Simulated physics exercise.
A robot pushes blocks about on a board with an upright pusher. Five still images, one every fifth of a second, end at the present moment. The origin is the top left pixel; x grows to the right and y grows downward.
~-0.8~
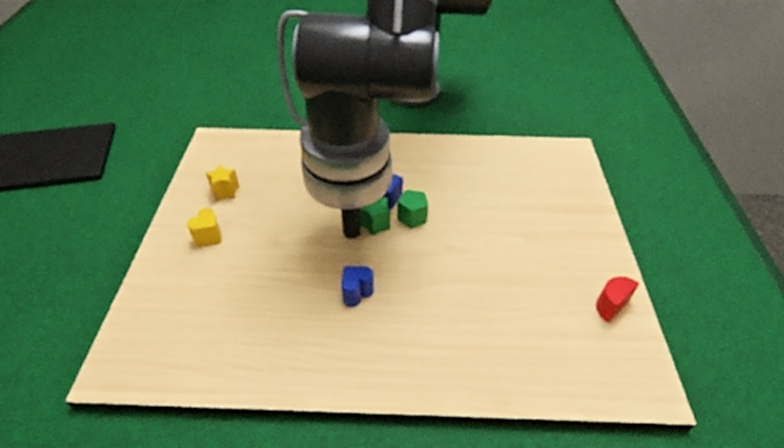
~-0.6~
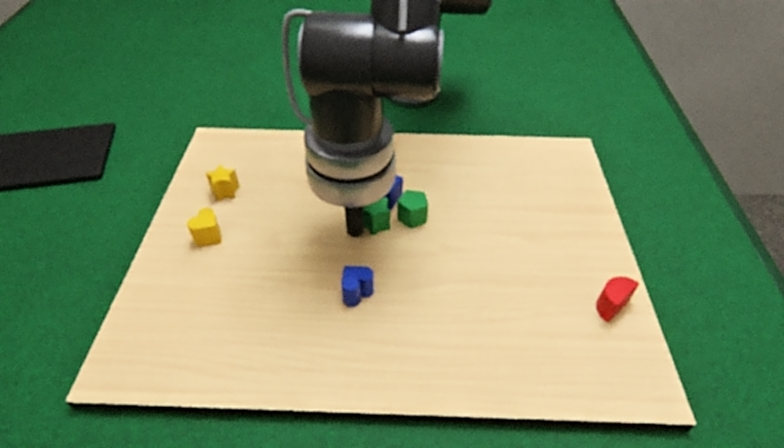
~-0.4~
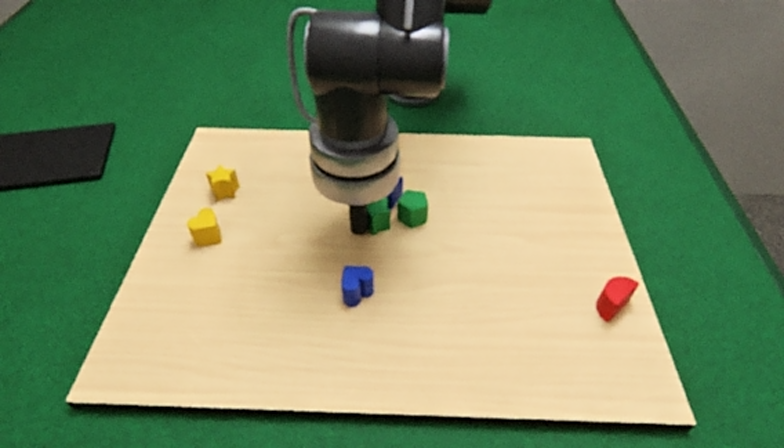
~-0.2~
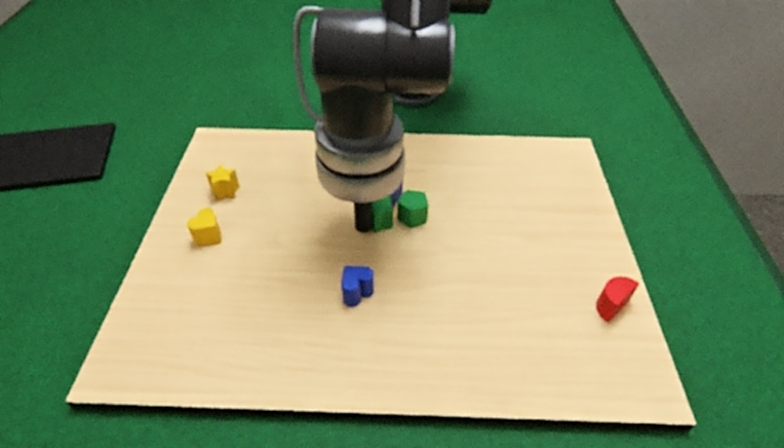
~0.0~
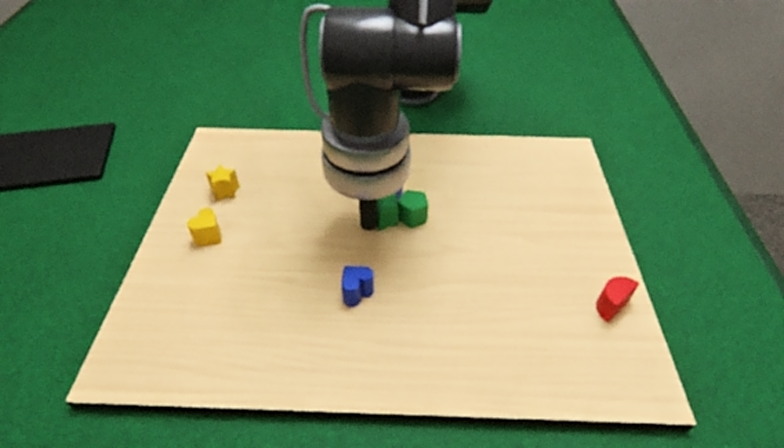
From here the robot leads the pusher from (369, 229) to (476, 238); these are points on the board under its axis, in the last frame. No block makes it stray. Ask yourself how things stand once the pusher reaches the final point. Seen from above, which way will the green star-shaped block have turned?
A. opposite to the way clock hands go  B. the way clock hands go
The one that fits is A, opposite to the way clock hands go.
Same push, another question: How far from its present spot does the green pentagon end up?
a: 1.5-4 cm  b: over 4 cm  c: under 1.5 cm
a.
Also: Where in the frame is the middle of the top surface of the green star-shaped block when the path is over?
My estimate: (399, 199).
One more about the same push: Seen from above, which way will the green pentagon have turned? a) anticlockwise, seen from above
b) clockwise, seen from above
That would be b.
One third of the way, pusher at (405, 228); green star-shaped block at (399, 199), turned 55° anticlockwise; green pentagon at (427, 193), turned 30° clockwise.
Two thirds of the way, pusher at (440, 231); green star-shaped block at (399, 199), turned 55° anticlockwise; green pentagon at (427, 193), turned 30° clockwise.
At the end, pusher at (477, 234); green star-shaped block at (399, 199), turned 55° anticlockwise; blue square unmoved; green pentagon at (427, 193), turned 30° clockwise.
